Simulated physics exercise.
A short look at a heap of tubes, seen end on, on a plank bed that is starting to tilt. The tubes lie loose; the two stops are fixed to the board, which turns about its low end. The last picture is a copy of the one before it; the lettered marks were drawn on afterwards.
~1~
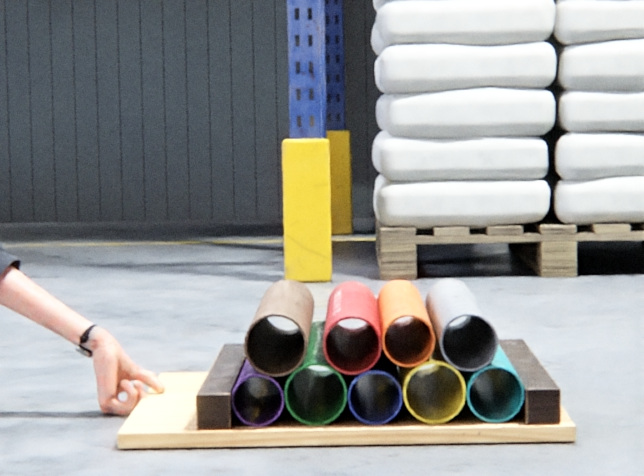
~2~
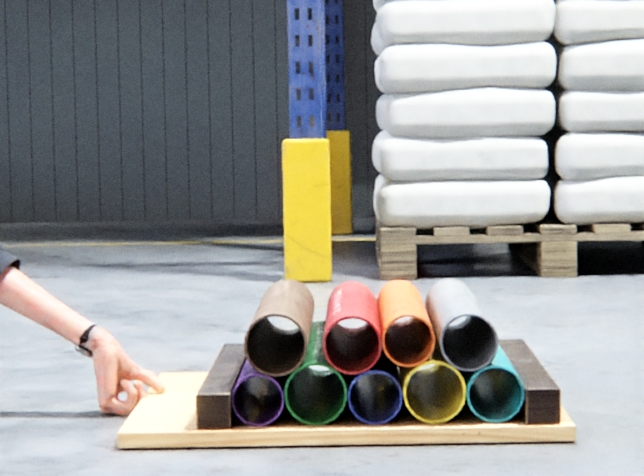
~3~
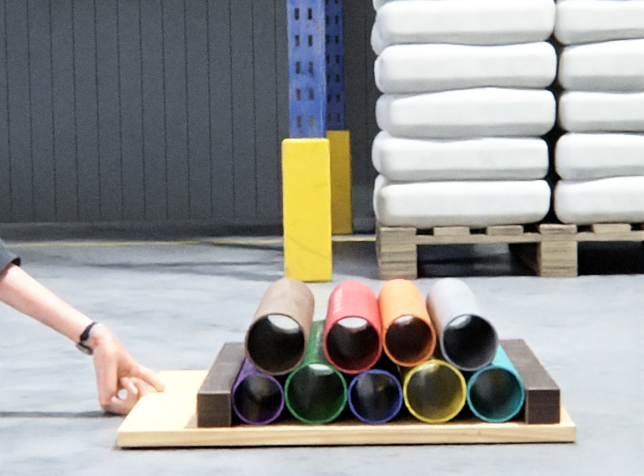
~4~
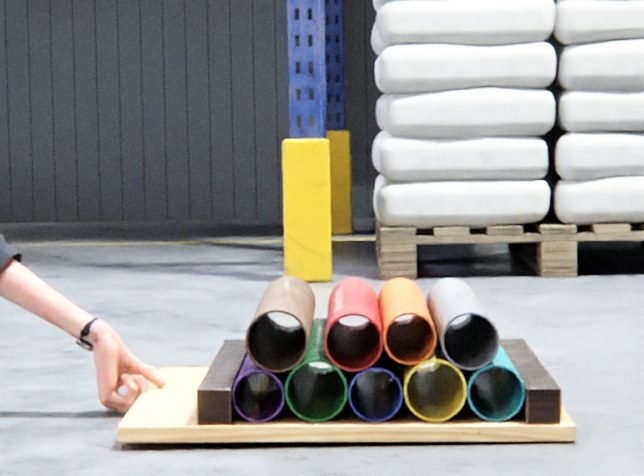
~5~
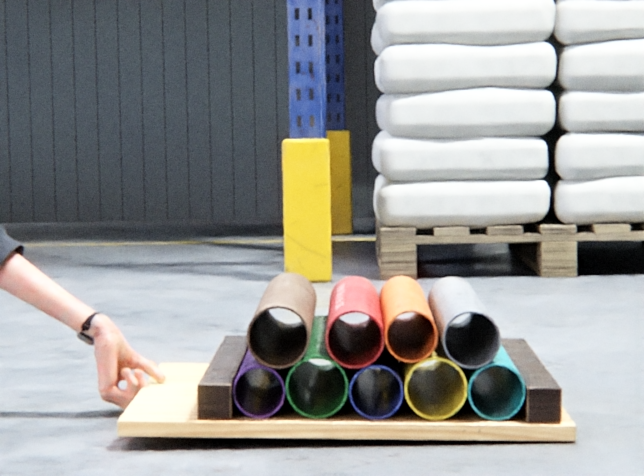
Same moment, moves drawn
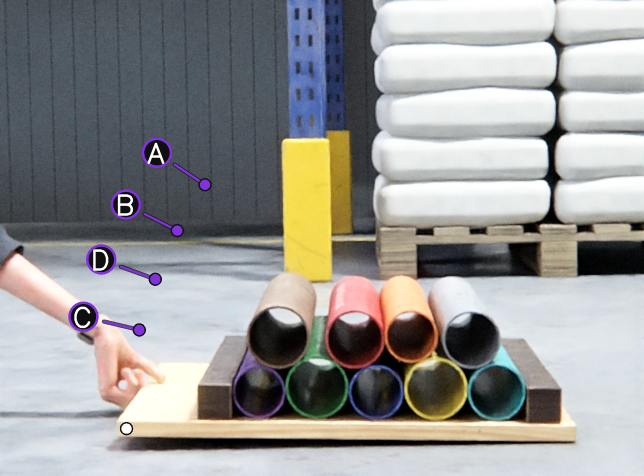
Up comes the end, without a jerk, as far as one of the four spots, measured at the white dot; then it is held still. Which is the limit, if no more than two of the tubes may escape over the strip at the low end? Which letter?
It can be raised to D.
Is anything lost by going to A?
At A: Yes.
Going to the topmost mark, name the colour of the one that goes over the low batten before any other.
First is the grey one.
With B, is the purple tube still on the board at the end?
Yes, with B.
On the marked copy, A at (205, 185); B at (178, 230); C at (139, 330); D at (156, 279); the white dot at (127, 428).
With D. Early on, board at 15°.
Further on, board at 21°.
At the end, board at 21°, none over the low batten.
As for the rest, A three over the low batten (grey, red, orange); B three over the low batten (grey, red, orange); C none over the low batten.
